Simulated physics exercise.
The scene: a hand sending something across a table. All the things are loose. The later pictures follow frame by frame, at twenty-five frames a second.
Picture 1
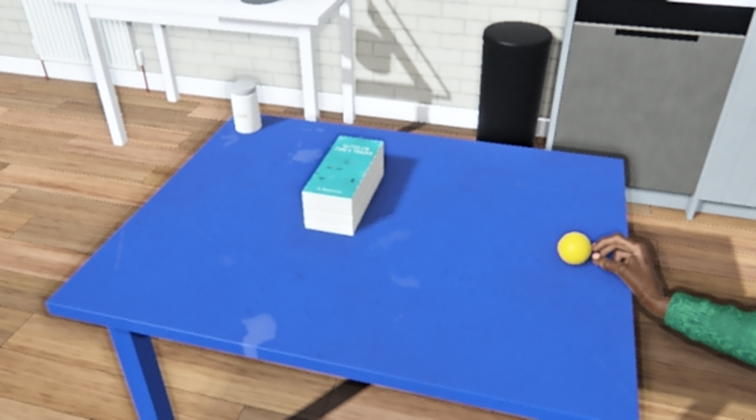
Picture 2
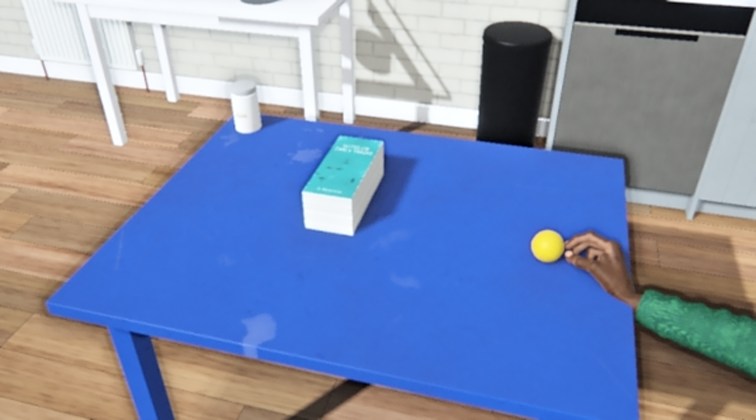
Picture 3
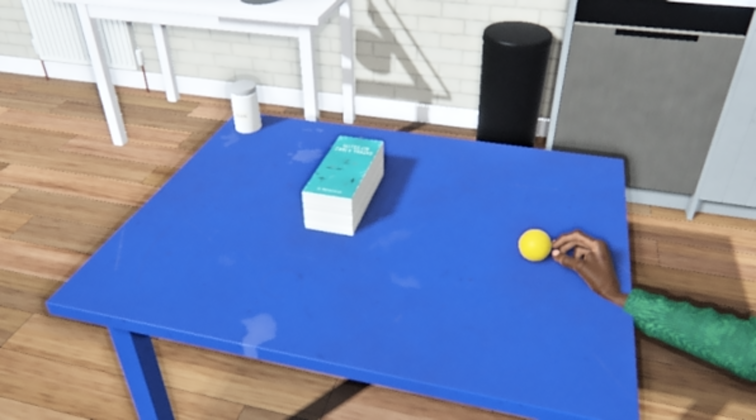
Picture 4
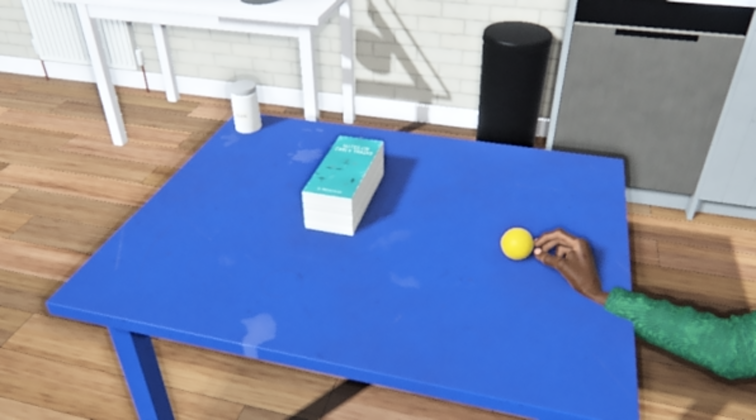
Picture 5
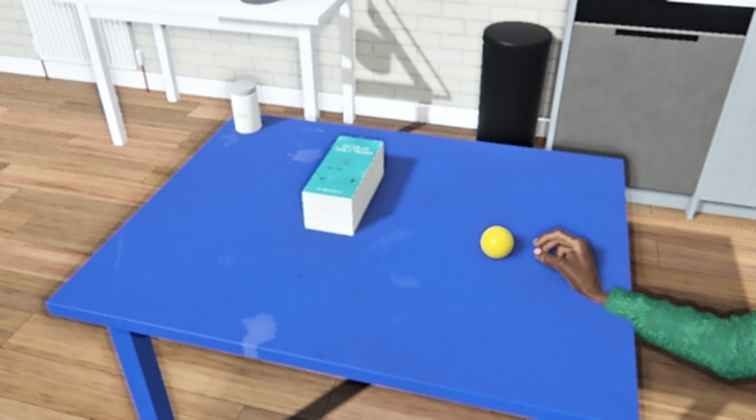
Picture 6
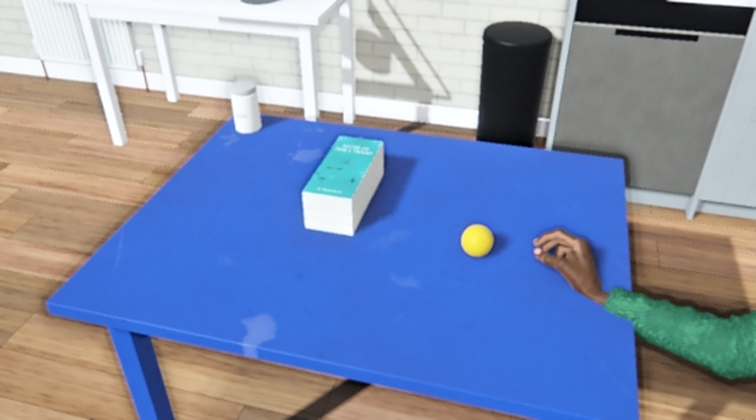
At first, a hand in a green sleeve holds a yellow lemon at the right side of a blue table, with a thick teal-covered book and a pale can farther left. The hand pushes the lemon leftward and lets go, then stays still while the lemon moves on toward the book.
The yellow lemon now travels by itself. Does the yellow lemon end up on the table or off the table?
The yellow lemon goes over the edge.
Then, 0.30 s on from there, yellow lemon shifted well along near (346, 236).
Then, 0.90 s on from there, yellow lemon shifted well along near (168, 289).
Then, 1.40 s on from there, yellow lemon now off the table.
In the end, off the table, yellow lemon.
